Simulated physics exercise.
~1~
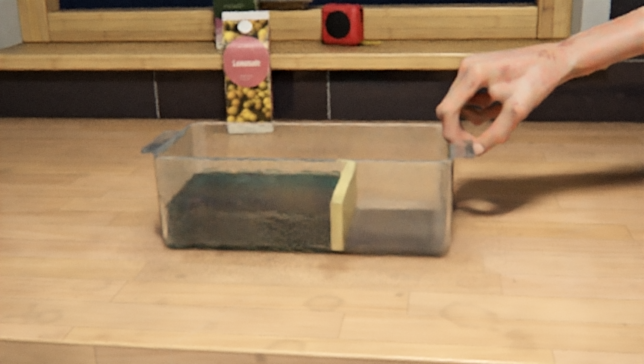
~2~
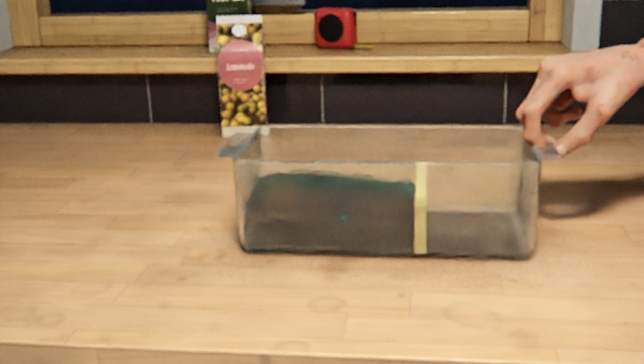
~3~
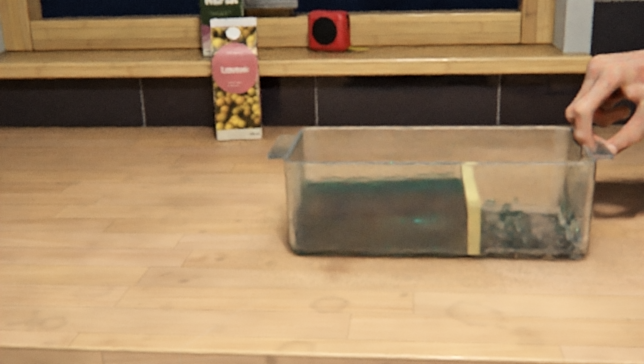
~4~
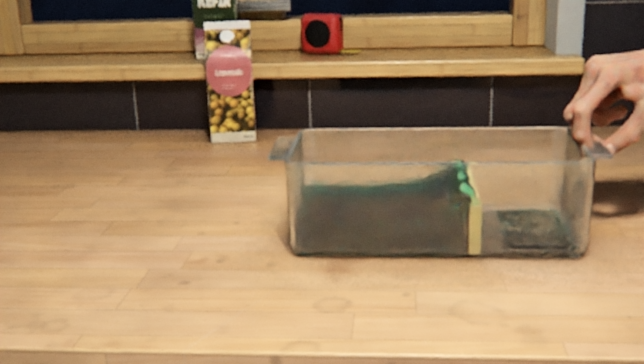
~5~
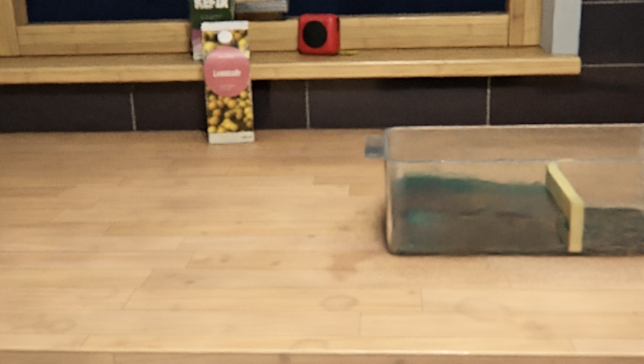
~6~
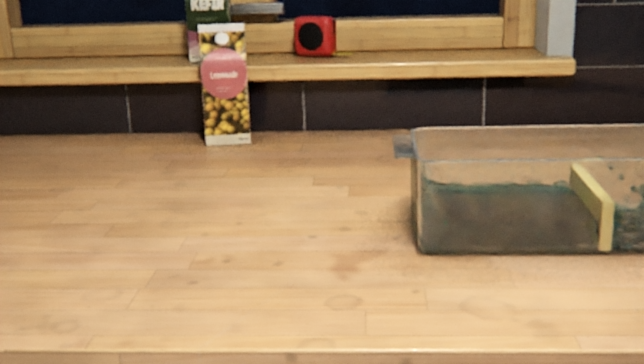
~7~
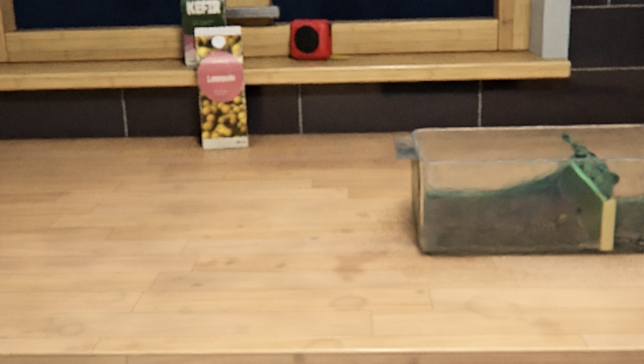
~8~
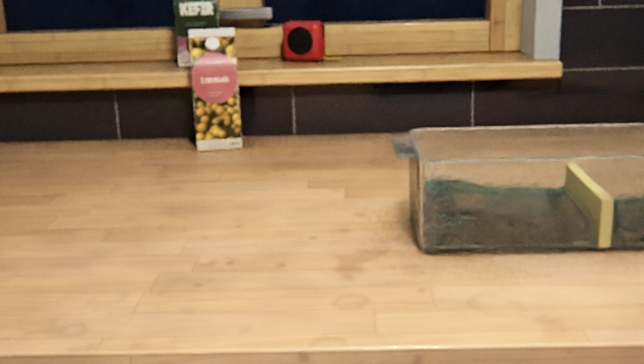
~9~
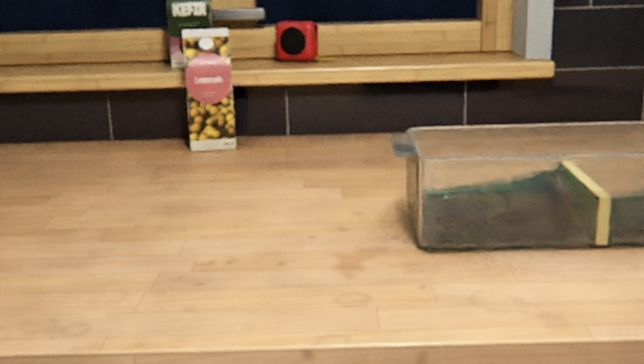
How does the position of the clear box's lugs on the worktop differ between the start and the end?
At the start the lugs are farther left, with the left one close to the carton. By the end they have moved to the right along with the box, leaving a wide stretch of bare worktop between the carton and the left lug.
